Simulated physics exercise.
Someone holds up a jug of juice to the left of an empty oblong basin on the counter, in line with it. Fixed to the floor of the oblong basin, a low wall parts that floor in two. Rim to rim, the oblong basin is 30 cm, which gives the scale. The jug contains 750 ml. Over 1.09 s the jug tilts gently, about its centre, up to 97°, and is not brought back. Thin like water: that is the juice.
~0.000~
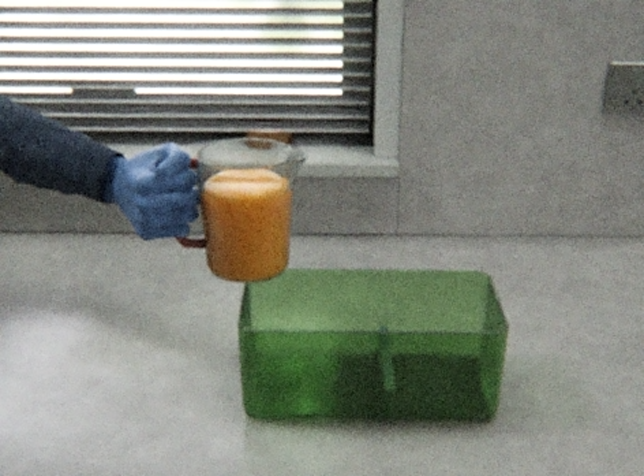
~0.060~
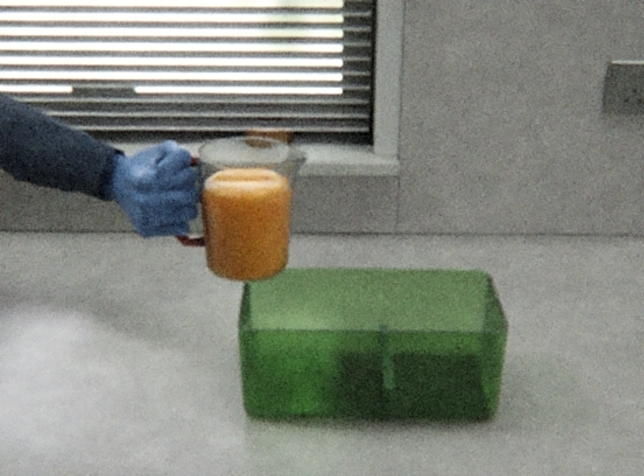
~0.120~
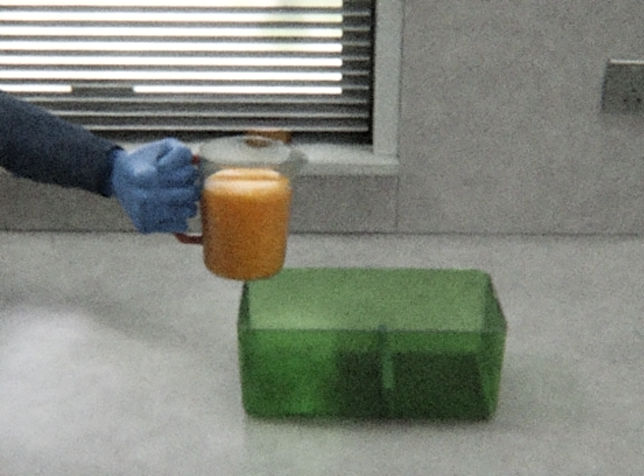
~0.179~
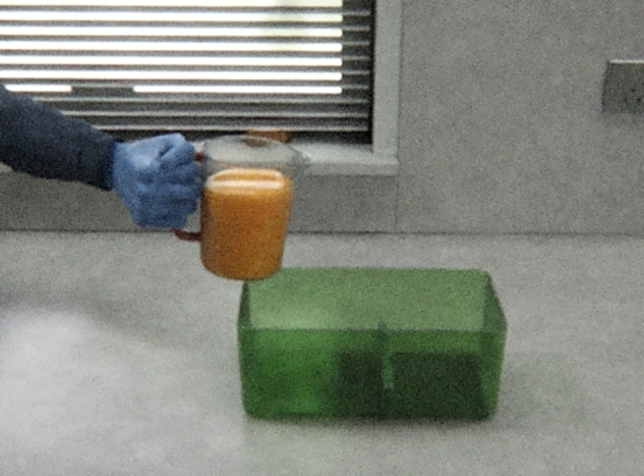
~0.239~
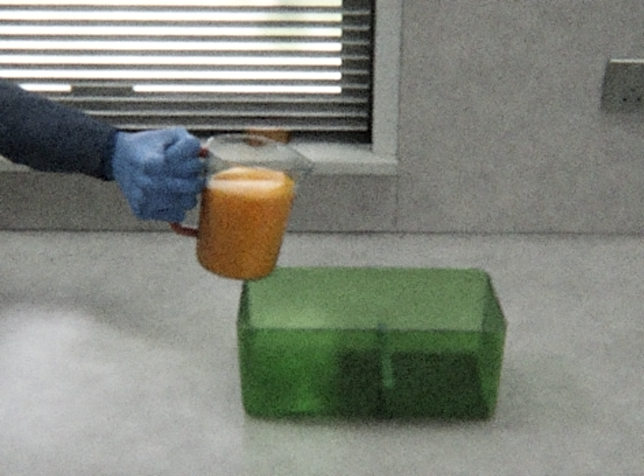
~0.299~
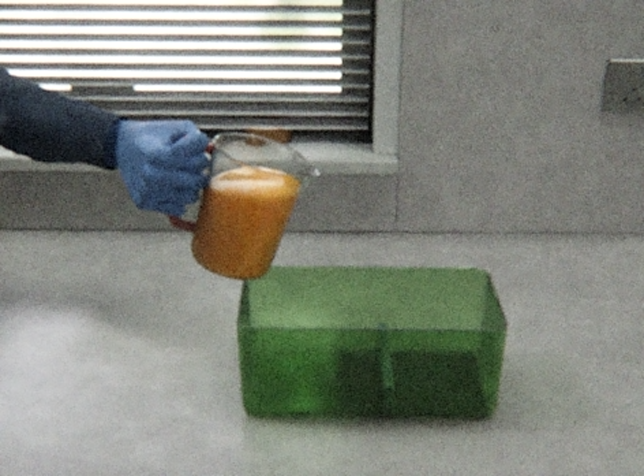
Blue-gloved hand holding a glass jug of orange juice above a green oblong basin, gently tilting it to the right.
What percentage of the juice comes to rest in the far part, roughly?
13 %.
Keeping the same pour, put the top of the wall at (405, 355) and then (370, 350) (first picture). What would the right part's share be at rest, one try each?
It comes to 5 per cent, and then 55 per cent.
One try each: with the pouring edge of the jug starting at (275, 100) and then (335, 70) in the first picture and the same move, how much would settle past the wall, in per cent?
The first try gives around 5 percent, the second around 90 percent.
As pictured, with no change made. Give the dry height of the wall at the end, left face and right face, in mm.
Measured: Left around 14 mm, right around 34 mm.
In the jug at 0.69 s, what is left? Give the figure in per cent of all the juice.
88 %.
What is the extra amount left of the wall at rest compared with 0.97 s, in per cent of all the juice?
48 %.
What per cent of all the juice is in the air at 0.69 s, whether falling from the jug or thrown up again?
Roughly 10 percent.
Then, 0.69 s in, the tilt is 68° and 88 per cent is still to pour, 2 is left of the wall and 0 right of it.
Then, 0.97 s in, the tilt is 94° and 41 per cent is still to pour, 36 is left of the wall and 7 right of it.
Then, 1.27 s in, the tilt is 97° and 9 per cent is still to pour, 76 is left of the wall and 10 right of it.
Then, 1.59 s in, the tilt is 97° and 1 per cent is still to pour, 84 is left of the wall and 13 right of it.
Finally, 85 per cent lies left of the wall, 13 right of it and 1 outside.
